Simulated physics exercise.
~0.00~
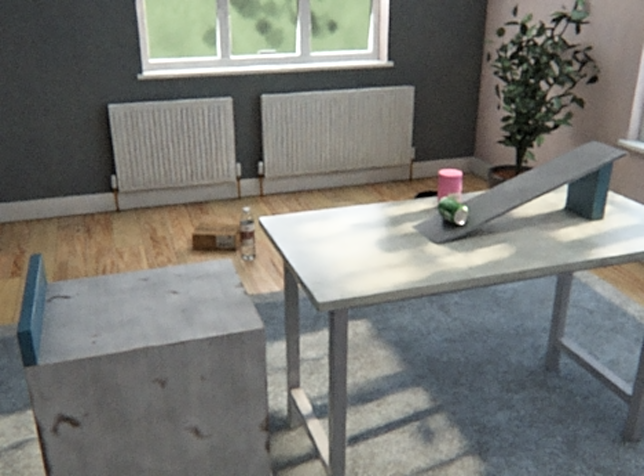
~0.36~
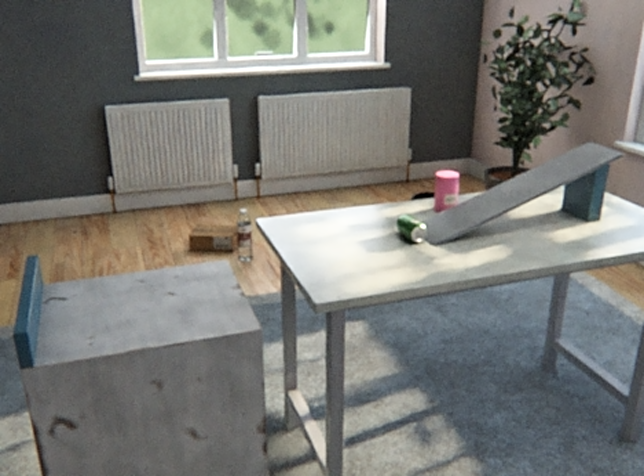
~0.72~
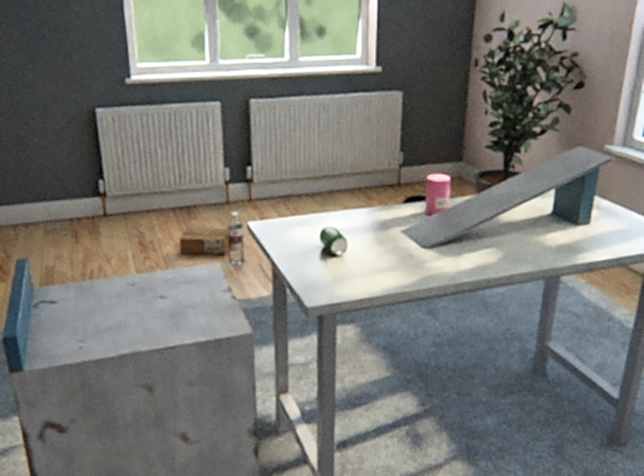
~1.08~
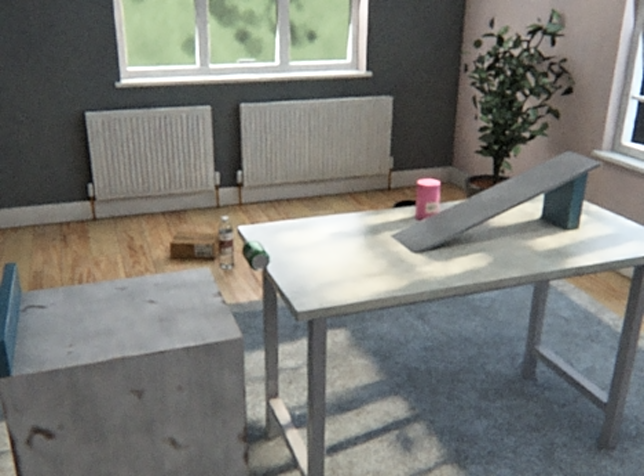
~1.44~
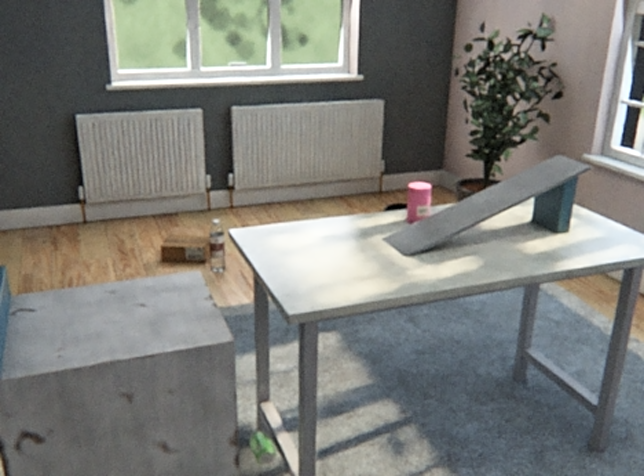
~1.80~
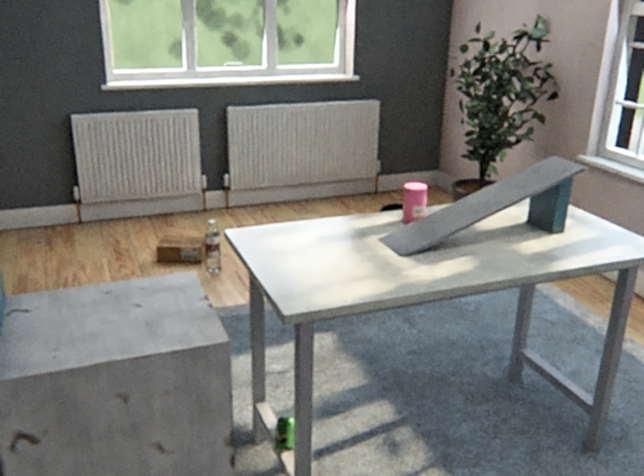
At the start, a green can lies on its side near the foot of a fixed grey ramp on a pale table, with a pink jar standing behind it. A grey block with a blue batten at its far left end stands across a gap. The can rolls left off the ramp and across the tabletop, while the view pans slightly right. It reaches the left edge, goes over and drops into the gap, falling short of the block. It ends leaning low beside the table's legs, and the pink jar still stands in its place.
